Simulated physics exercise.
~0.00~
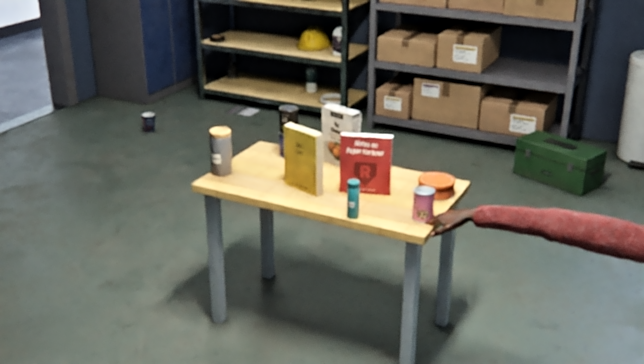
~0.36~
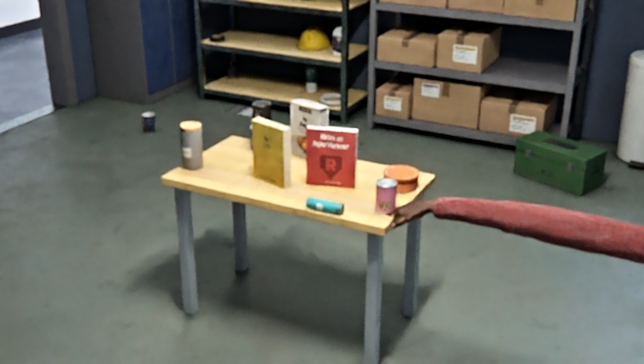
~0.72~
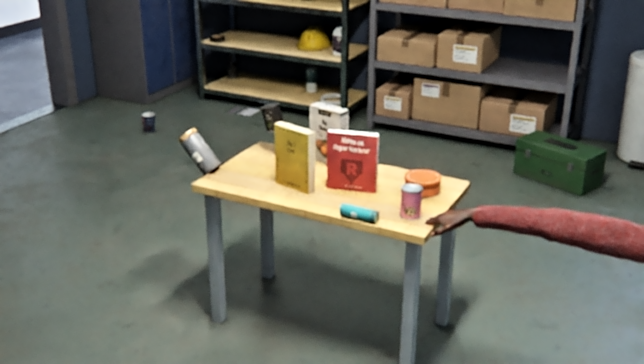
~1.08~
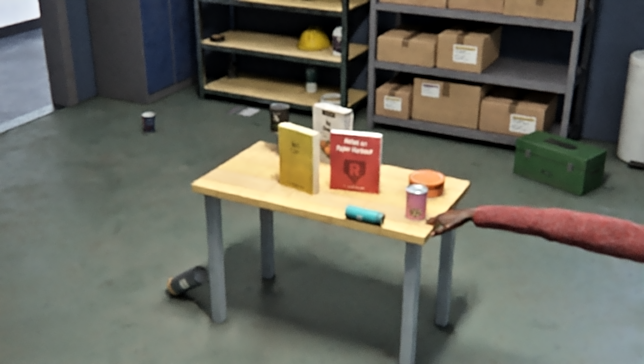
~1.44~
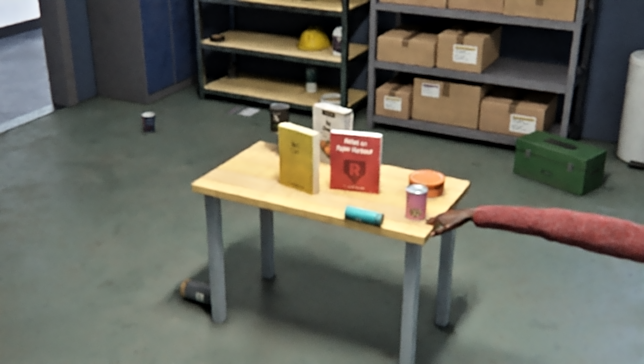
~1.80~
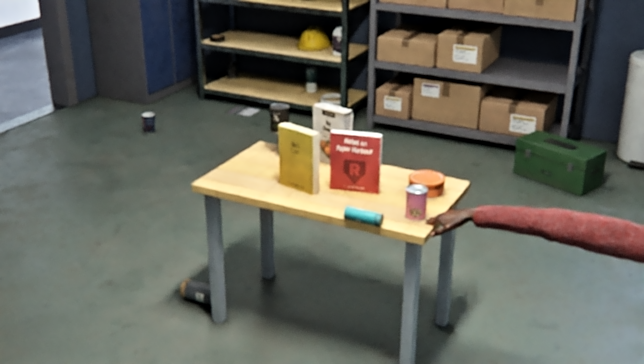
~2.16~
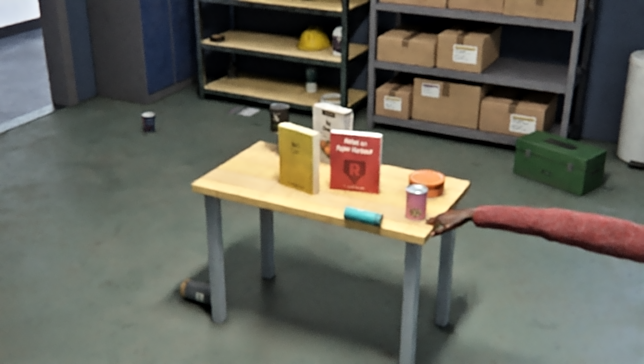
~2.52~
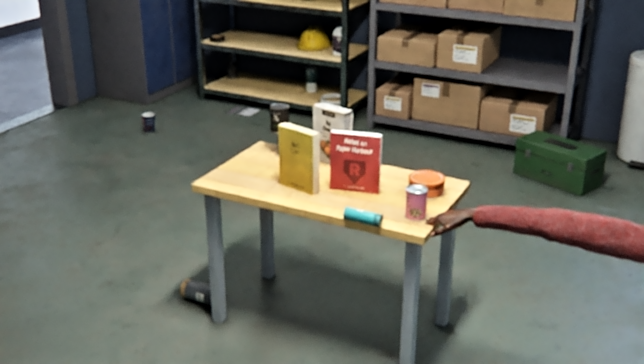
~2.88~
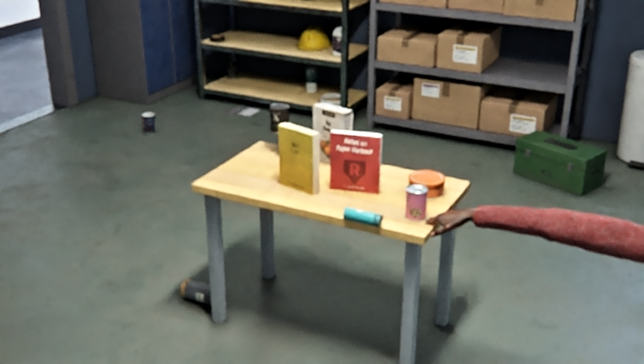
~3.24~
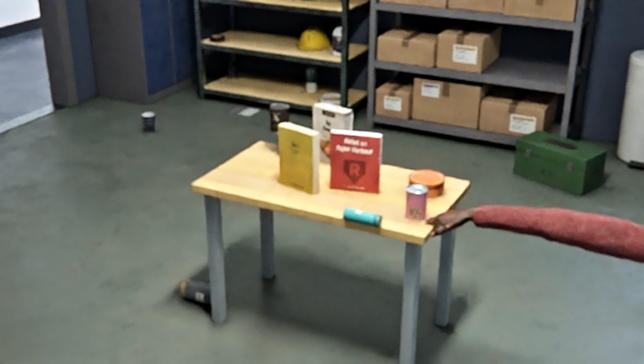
A red, sleeve-like arm reaches from the right to the corner of a small wooden table with grey legs, seen from slightly above in a storeroom with shelves, boxes and a green case behind. On the table are a yellow book, a red book, a white packet, a grey jar at the left, a dark tin, a turquoise shaker, a pink tin and an orange tub. The table slides left and the shaker topples. It jerks back right, and the jar tips off the left edge. The jar ends lying on the floor behind a leg, while the shaker rests on its side on the tabletop among the upright books.
